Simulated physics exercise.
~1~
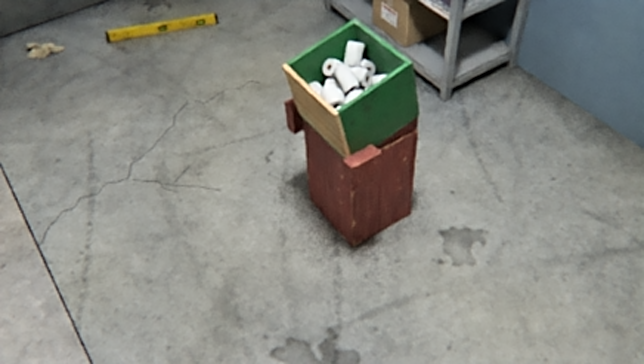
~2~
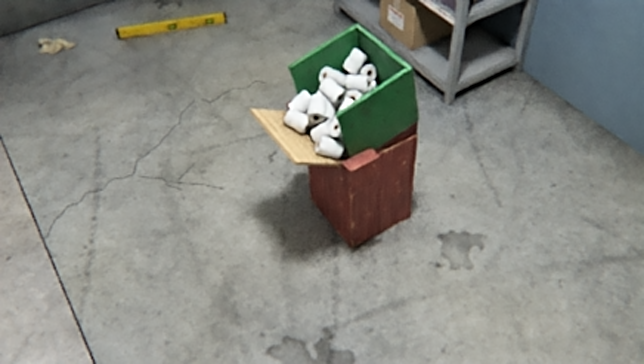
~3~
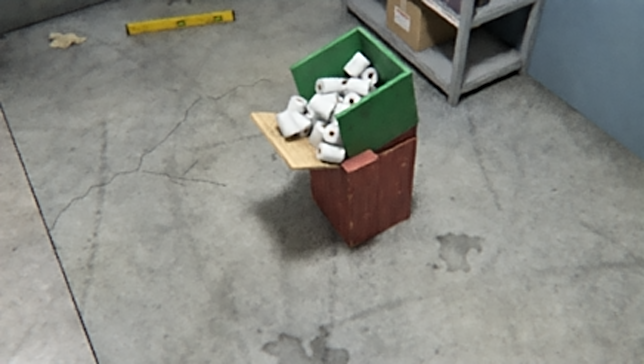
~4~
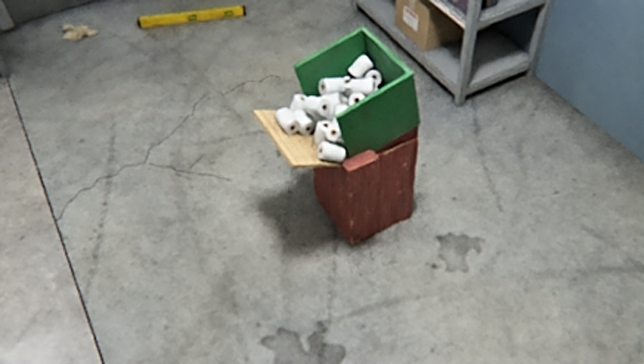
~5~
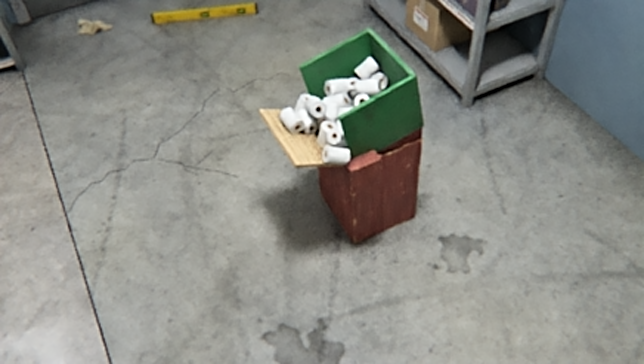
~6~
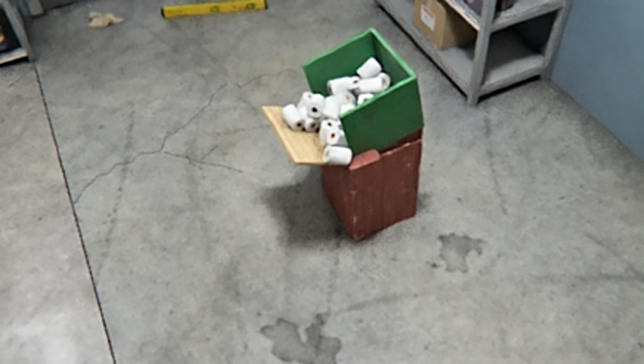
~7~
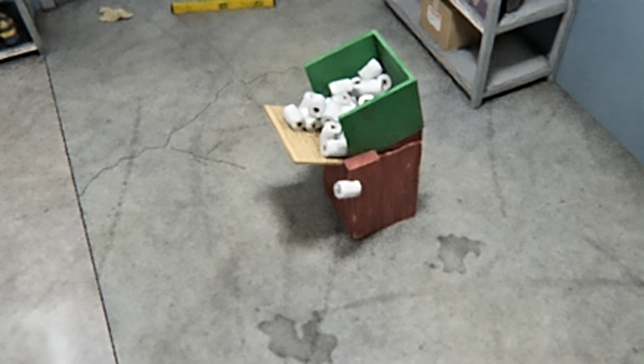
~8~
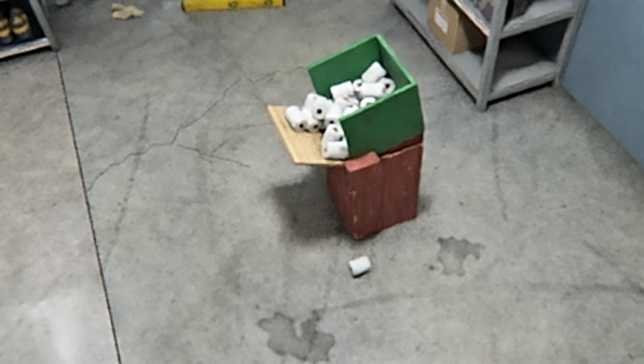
On a stained, cracked concrete floor near a grey metal shelf, a green bin full of white paper rolls sits tilted to the left on a reddish-brown stand. The pale wooden flap at its lower end drops open, and rolls slide left onto it in a loose heap. The pile then holds almost still on the lowered flap while the view drifts slowly sideways. After this pause, one roll slips off the near edge and falls past the stand. It ends up on the floor in front, with the others still in the bin and on the flap.
